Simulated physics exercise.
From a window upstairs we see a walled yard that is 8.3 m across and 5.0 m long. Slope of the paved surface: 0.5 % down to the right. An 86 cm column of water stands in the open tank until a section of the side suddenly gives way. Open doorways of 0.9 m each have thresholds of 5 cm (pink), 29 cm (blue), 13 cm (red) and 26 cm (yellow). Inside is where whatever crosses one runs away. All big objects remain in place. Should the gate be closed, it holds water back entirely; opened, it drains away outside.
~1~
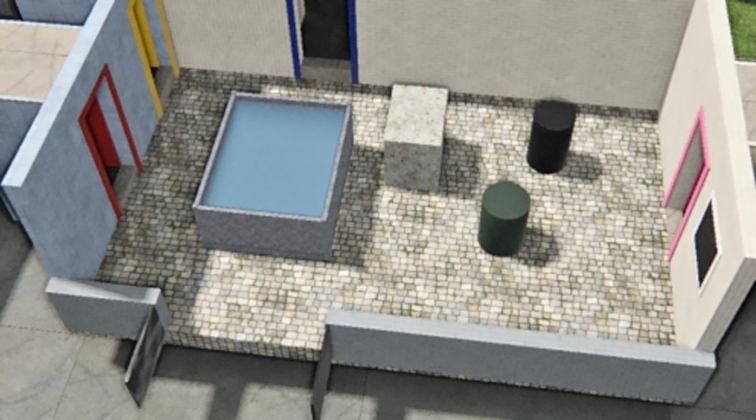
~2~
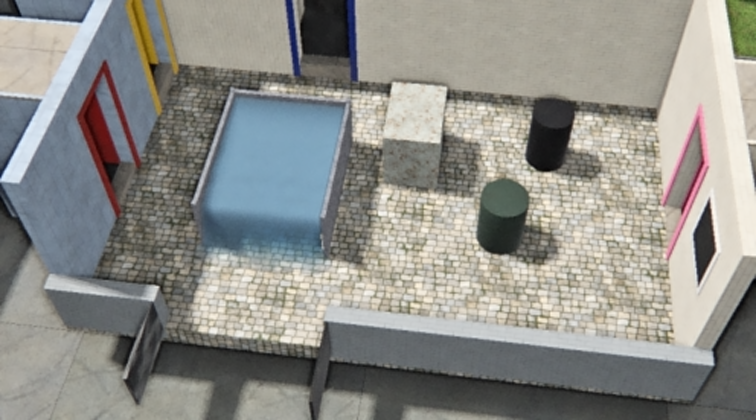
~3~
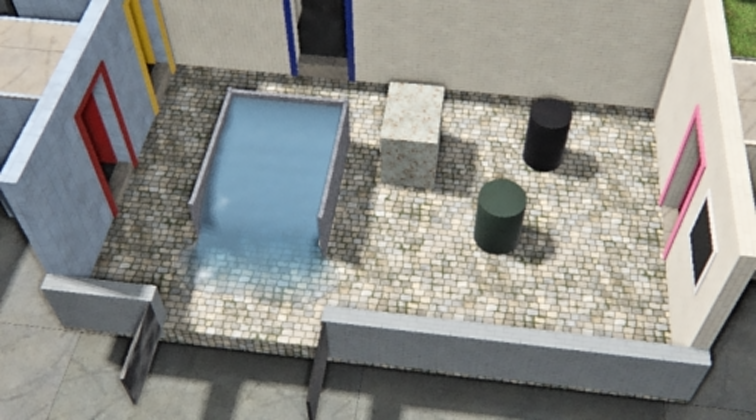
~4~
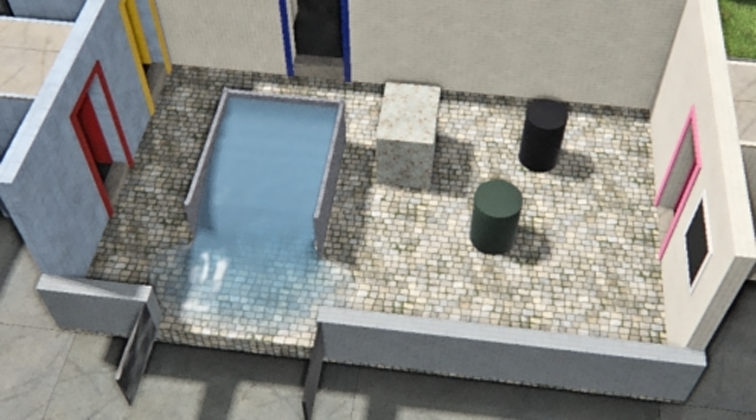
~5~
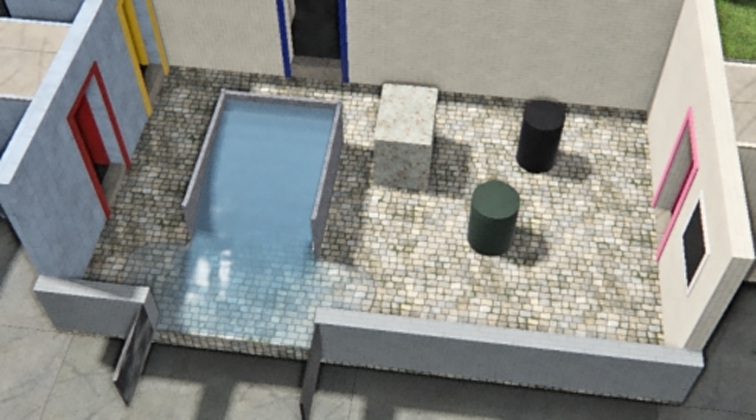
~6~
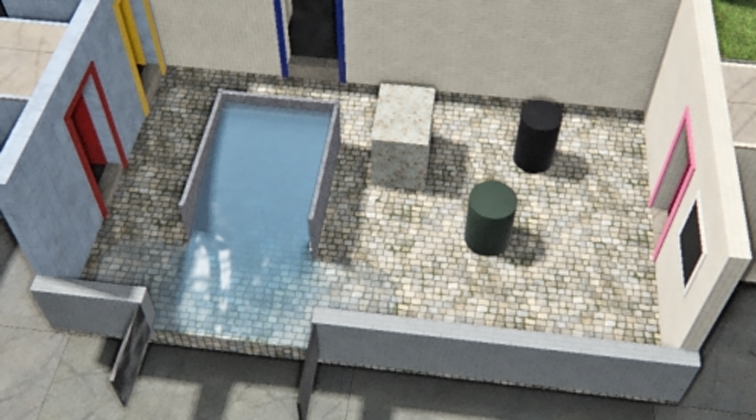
Water sits still in a raised rectangular tank in a walled, stone-paved yard, then pours out as the tank's near side opens, spreading across the paving toward the gap in the low front wall while two dark cylinders stand nearby.
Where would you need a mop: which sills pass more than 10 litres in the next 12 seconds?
One by one: The pink door is going to fall short of the limit; the blue door is going to fall short of the limit; the red door is going to fall short of the limit; the yellow door is going to fall short of the limit.
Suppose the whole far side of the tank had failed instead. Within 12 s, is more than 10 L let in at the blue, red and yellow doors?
Then it goes blue too high, red fine, yellow too high.
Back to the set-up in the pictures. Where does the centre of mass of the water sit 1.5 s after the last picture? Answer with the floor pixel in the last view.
I'd put it close to (262, 237).
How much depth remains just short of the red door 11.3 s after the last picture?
The depth there is near 3.0 cm.
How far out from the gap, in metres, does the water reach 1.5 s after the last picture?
I'd put it close to 5.6 m.
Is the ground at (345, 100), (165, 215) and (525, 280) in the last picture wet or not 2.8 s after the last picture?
The first point is not yet hit, the second is awash and the third is awash.
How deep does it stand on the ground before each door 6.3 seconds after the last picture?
Centimetres: Pink 3 / blue 3 / red 2 / yellow 6.
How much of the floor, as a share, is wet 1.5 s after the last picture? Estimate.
Around 30 per cent wet.
Then, 0.7 s after the last picture water covers 15 % of the floor and is deepest (34 cm) near (70, 305); pink door not reached, blue door not reached, red door not reached, yellow door not reached.
Then, 1.5 s after the last picture water covers 30 % of the floor and is deepest (30 cm) near (82, 306); pink door not reached, blue door not reached, red door 4 cm at the sill, 0 L in, yellow door not reached.
Then, 2.8 s after the last picture water covers 50 % of the floor and is deepest (16 cm) near (82, 306); pink door not reached, blue door not reached, red door 4 cm at the sill, 0 L in, yellow door 2 cm at the sill, 0 L in.
Then, 6.3 s after the last picture water covers 65 % of the floor and is deepest (6 cm) near (202, 83); pink door 3 cm at the sill, 0 L in, blue door 3 cm at the sill, 0 L in, red door 2 cm at the sill, 0 L in, yellow door 6 cm at the sill, 0 L in.
Then, 11.3 s after the last picture water covers 75 % of the floor and is deepest (4 cm) near (511, 152); pink door 2 cm at the sill, 0 L in, blue door 2 cm at the sill, 0 L in, red door 3 cm at the sill, 0 L in, yellow door 2 cm at the sill, 0 L in.
